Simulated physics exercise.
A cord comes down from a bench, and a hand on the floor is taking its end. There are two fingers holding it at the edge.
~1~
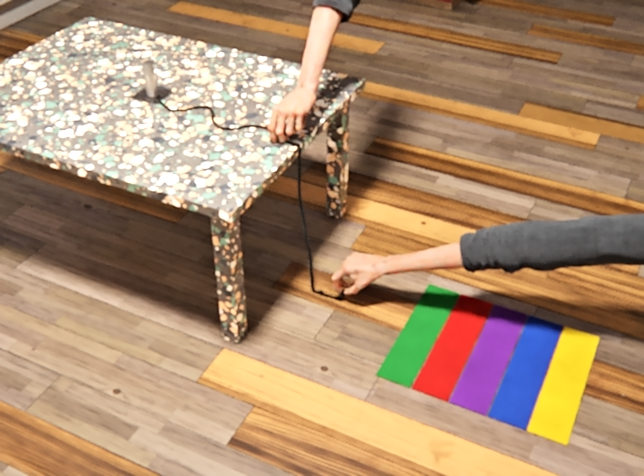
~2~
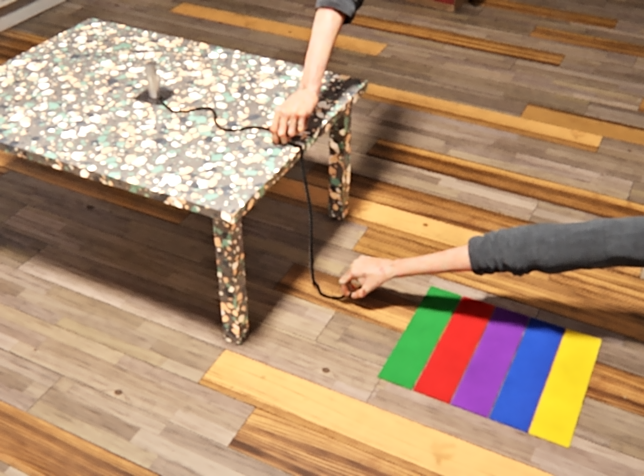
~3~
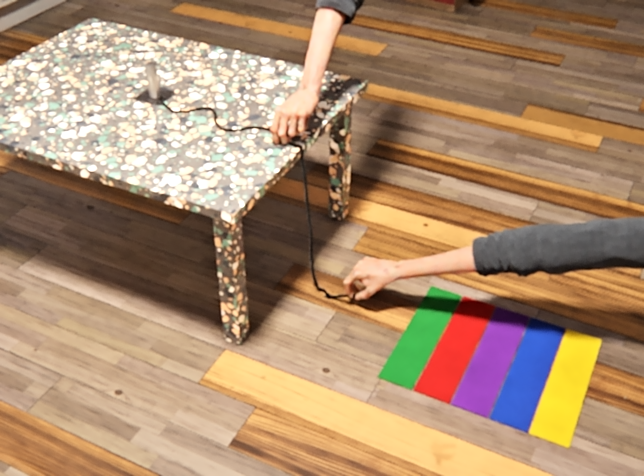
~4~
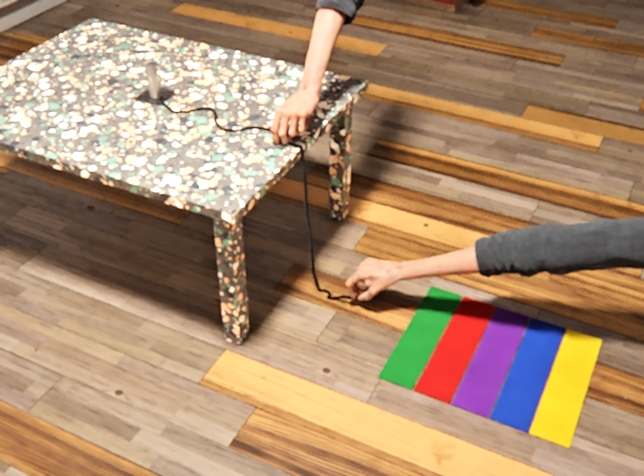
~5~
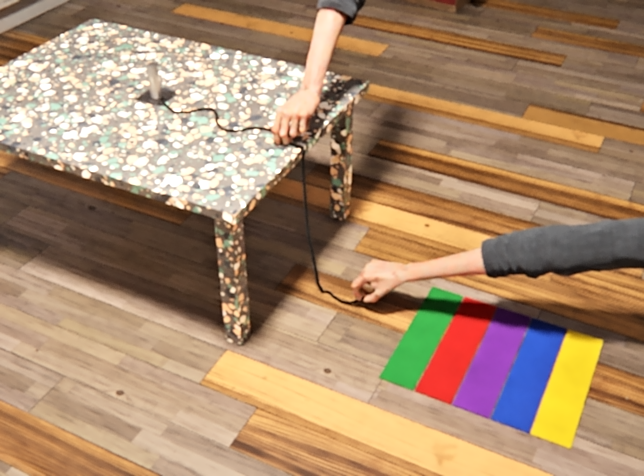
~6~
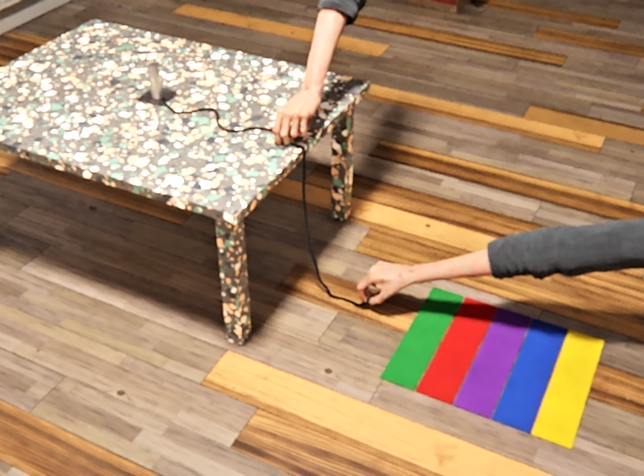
A hand low at the right slowly draws the end of a thin black cord a short way rightward over a wood-plank floor, seen from above at an angle by a still camera. The cord runs from a small upright peg on a speckled bench, under another hand's fingers at the edge, and down. Green, red, purple, blue and yellow stripes lie flat at the lower right.
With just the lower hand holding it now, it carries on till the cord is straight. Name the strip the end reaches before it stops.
Purple.
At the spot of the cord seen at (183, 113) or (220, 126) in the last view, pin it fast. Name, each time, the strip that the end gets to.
It would be purple, then red.
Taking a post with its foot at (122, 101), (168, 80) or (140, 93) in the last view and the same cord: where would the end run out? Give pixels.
Try by try, around (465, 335), (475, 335) and (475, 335).
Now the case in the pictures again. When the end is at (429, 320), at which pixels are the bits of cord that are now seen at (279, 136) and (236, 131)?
First: (305, 154). Second: (267, 132).
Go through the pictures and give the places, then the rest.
In the first picture, end (343, 291); green (403, 363); red (439, 376); purple (476, 389); blue (514, 403); yellow (554, 417).
In the second picture, end (351, 294); cord through (171, 110) (215, 120) (272, 131) (303, 174) (311, 232) (315, 283).
In the third picture, end (355, 296).
In the fourth picture, end (357, 296); cord through (171, 110) (216, 120) (273, 132) (304, 174) (310, 232) (318, 284).
In the fifth picture, end (363, 298).
In the sixth picture, end (368, 300); cord through (173, 111) (218, 121) (275, 132) (304, 174) (307, 231) (324, 285).
Early on, end near (429, 320); over green.
Midway, end near (475, 336); over red.
At the end of the slack, end near (502, 345); over purple. It halts on the purple strip.
